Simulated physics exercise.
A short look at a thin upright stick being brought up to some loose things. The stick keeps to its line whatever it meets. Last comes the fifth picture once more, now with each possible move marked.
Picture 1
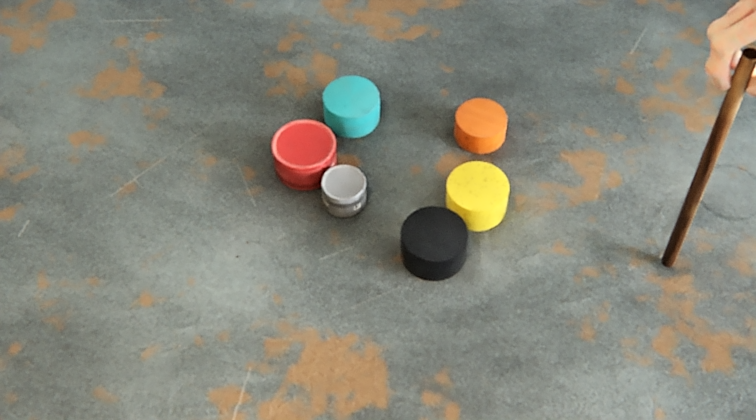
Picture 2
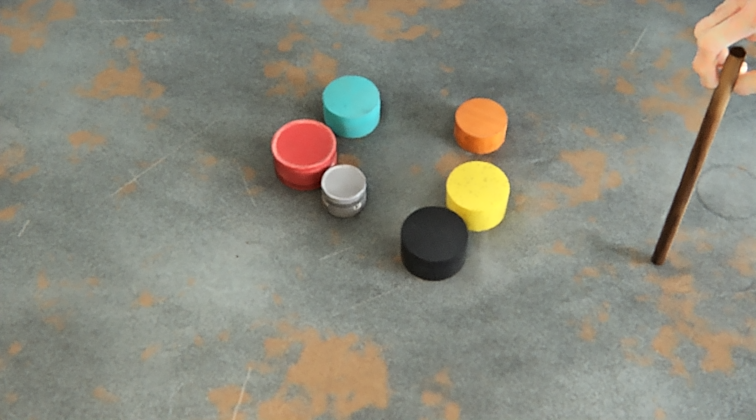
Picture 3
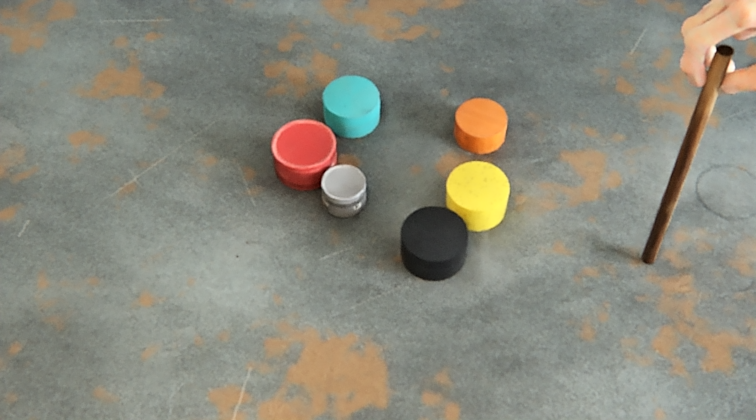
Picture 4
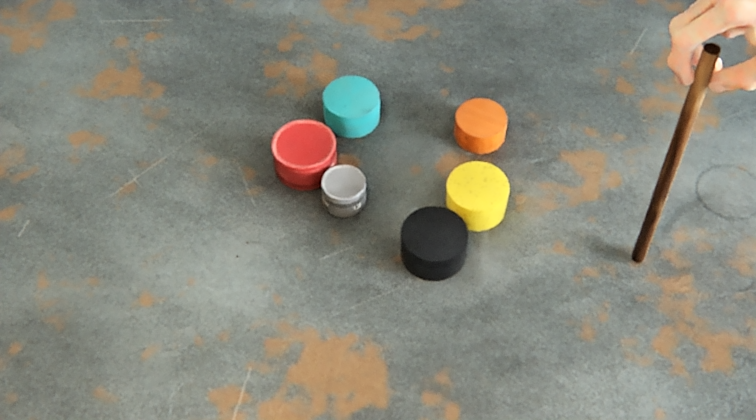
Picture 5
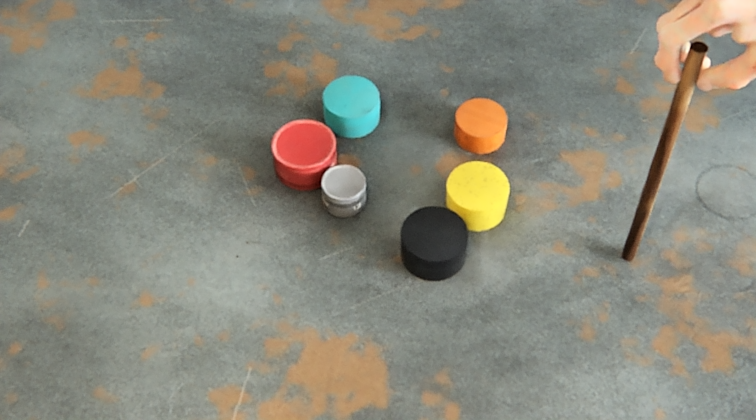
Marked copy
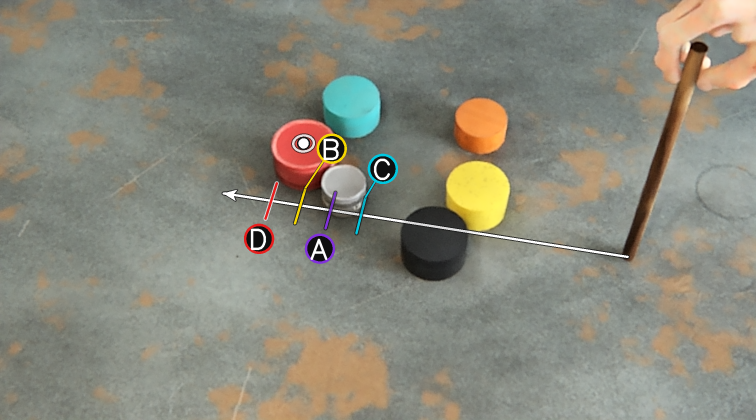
At the start, a hand at the upper right holds a thin dark stick upright, well to the right of six round containers in red, turquoise, grey, orange, yellow and black. The hand then moves the stick a short way left in small, steady shifts, while the containers stay still.
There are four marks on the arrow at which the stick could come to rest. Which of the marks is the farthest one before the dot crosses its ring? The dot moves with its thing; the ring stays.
No farther than C.
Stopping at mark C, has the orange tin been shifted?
By then, no.
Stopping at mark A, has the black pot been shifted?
Yes.
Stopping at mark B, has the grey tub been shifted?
Yes.
On the copy, A at (330, 211); B at (300, 205); C at (361, 215); D at (271, 201); the arrow from (628, 257) to (223, 194); the white dot at (303, 144).
On C. First, foot of the stick (529, 243).
Then, foot of the stick (433, 227); black pot (422, 249); yellow pot (473, 193).
Finally, foot of the stick (361, 216); black pot (421, 248); yellow pot (473, 193); the dot is still in its ring.
By contrast, A shifts the dotted thing to (294, 143); B shifts the dotted thing to (292, 135); D shifts the dotted thing to (292, 135).
